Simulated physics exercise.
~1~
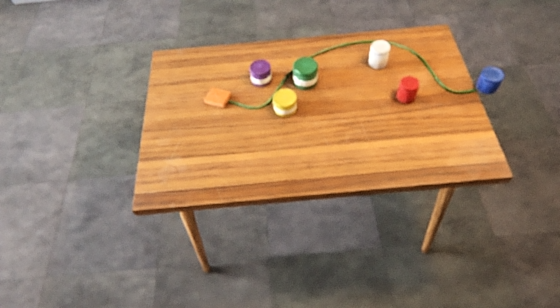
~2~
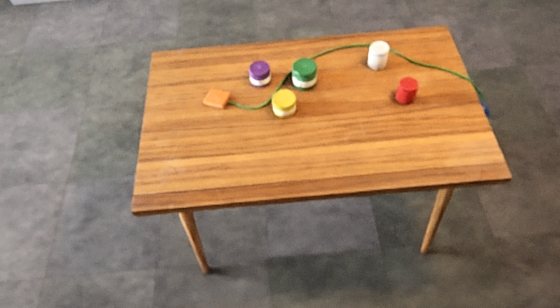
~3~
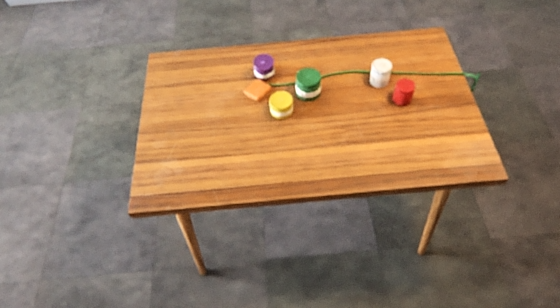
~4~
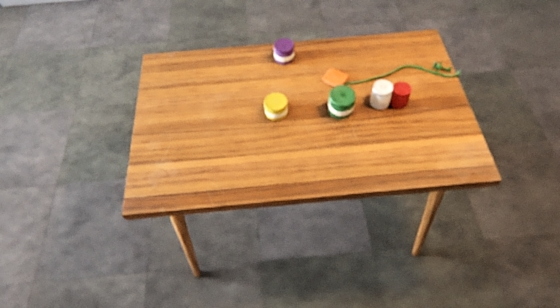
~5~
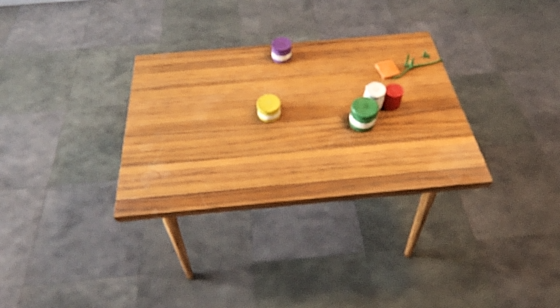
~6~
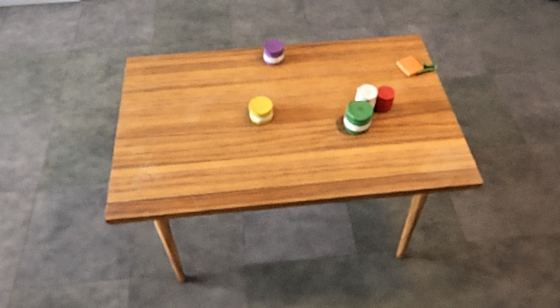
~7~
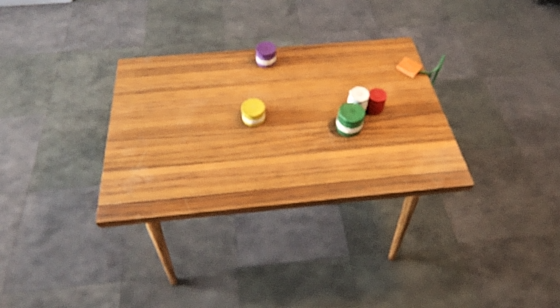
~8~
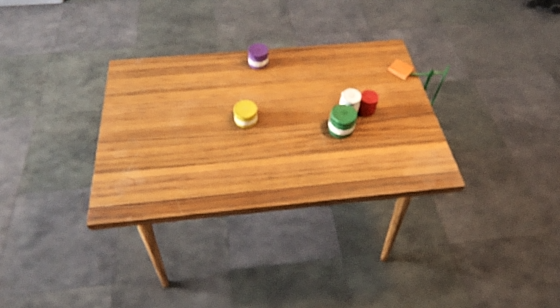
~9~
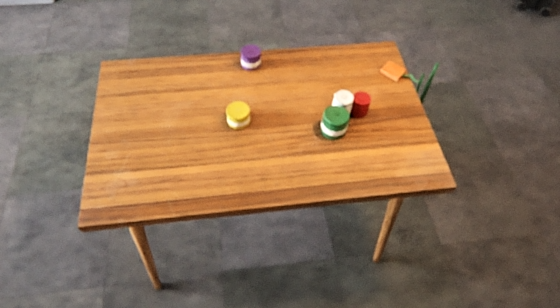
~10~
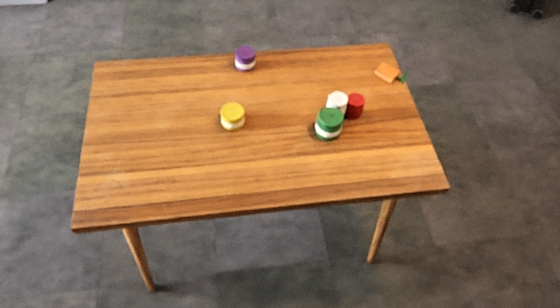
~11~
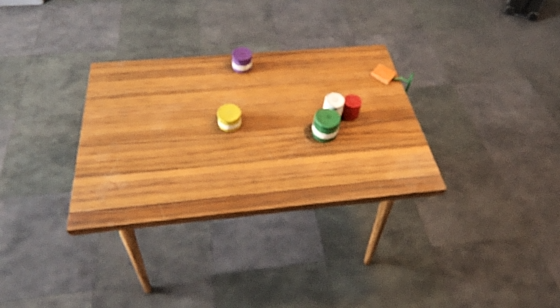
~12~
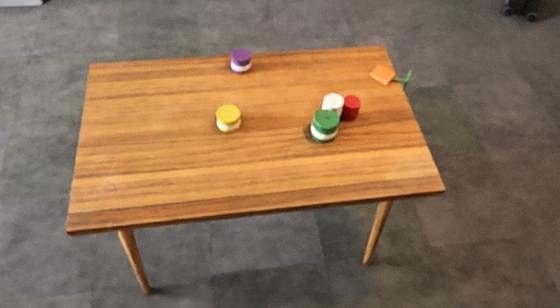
At first, a small orange block on a wooden table is joined by a long green cord to a blue container at the right edge, with purple, yellow, green, white and red containers standing between them. The blue container drops over the edge and out of sight, pulling the cord taut. The orange block slides right, and the purple container shifts toward the back while the green one is swept rightward. The green and white containers end up bunched beside the red one as the block continues past. Finally, the block rests near the right edge, the cord's end dangling beside it, while the yellow container remains standing.
